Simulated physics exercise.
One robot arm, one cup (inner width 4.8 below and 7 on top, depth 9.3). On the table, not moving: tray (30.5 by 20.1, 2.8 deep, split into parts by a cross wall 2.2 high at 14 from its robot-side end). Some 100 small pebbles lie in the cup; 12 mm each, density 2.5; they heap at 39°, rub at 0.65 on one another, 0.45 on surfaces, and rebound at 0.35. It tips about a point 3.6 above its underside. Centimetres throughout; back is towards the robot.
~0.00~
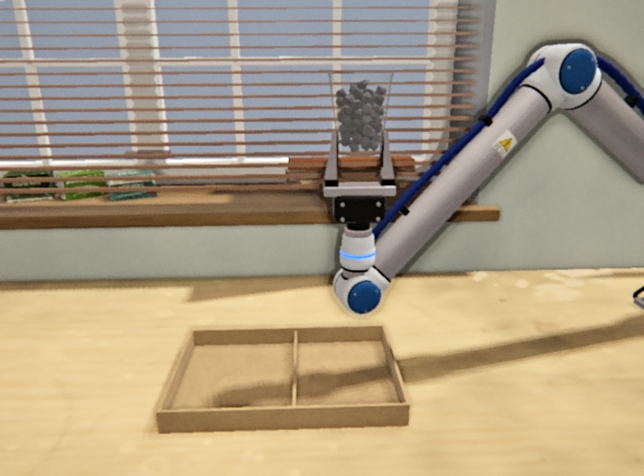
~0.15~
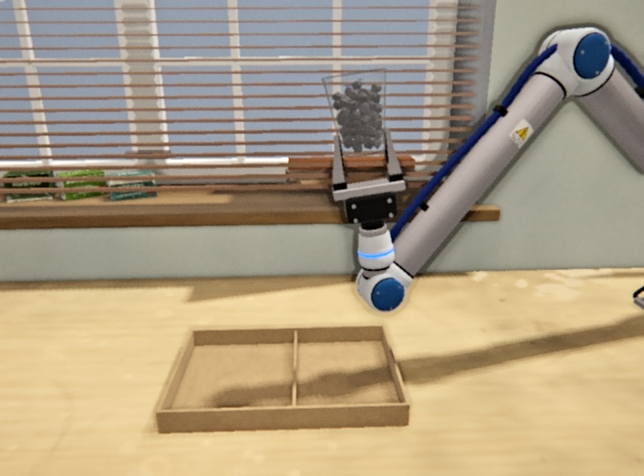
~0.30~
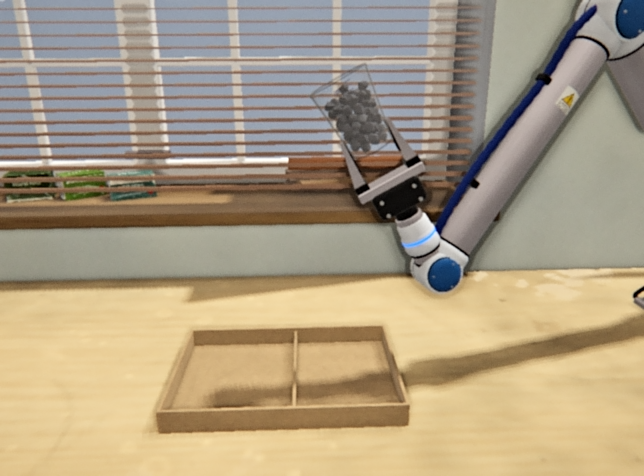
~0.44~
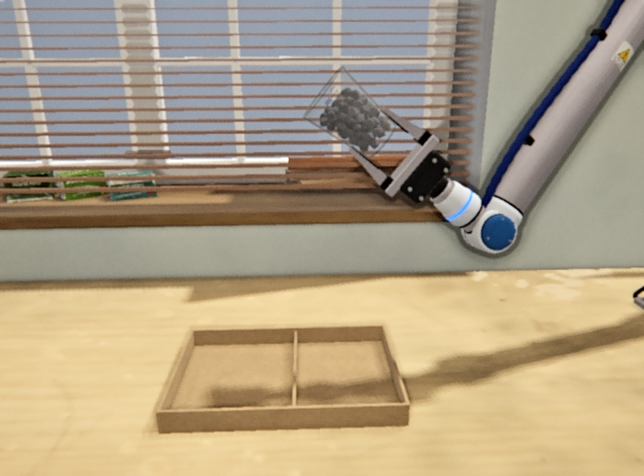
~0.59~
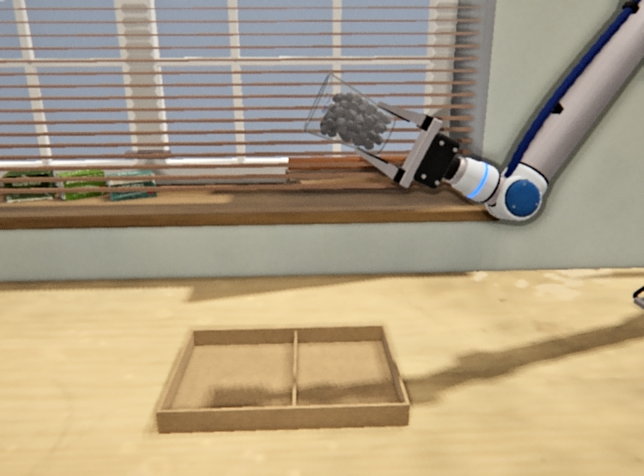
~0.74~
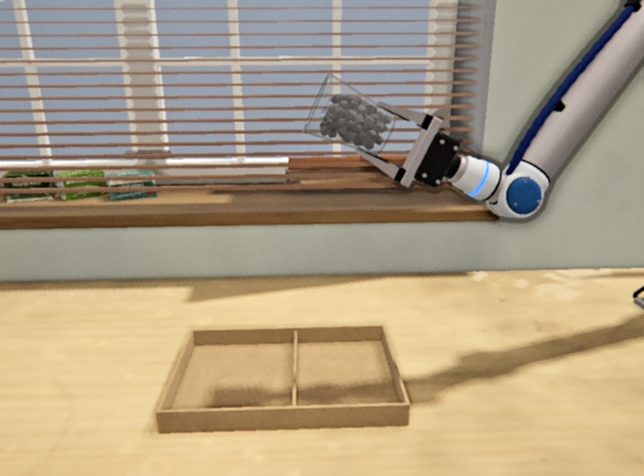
By a window with blinds, a robot arm tilting a clear cup of dark pebbles leftward above a divided tray, then barely moving.
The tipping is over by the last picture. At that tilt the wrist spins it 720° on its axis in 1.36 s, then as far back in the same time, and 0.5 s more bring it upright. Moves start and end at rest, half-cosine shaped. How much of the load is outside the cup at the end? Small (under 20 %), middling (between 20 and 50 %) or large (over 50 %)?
Answer: Small; under 20 % of the small pebbles finish outside the cup.
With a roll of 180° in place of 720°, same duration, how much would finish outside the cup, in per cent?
In that case some 0 per cent.
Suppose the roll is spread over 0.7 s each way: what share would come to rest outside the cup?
It would be near 0 per cent.
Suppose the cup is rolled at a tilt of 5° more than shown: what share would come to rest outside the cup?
It would be near 10 per cent.
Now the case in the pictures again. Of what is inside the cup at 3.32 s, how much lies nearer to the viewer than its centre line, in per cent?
Roughly 45 per cent.
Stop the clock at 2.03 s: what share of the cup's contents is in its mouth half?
About 45 per cent.
After 2.03 s, tipped 65°, highest piece 40 above the table; 98 in the cup.
After 3.32 s, tipped 65°, highest piece 40 above the table; 98 in the cup.
After 4.16 s, upright, highest piece 41 above the table; 98 in the cup.
After 4.86 s, upright, highest piece 41 above the table; 98 in the cup.
In the end, 98 in the cup. That is 0 % outside the cup.
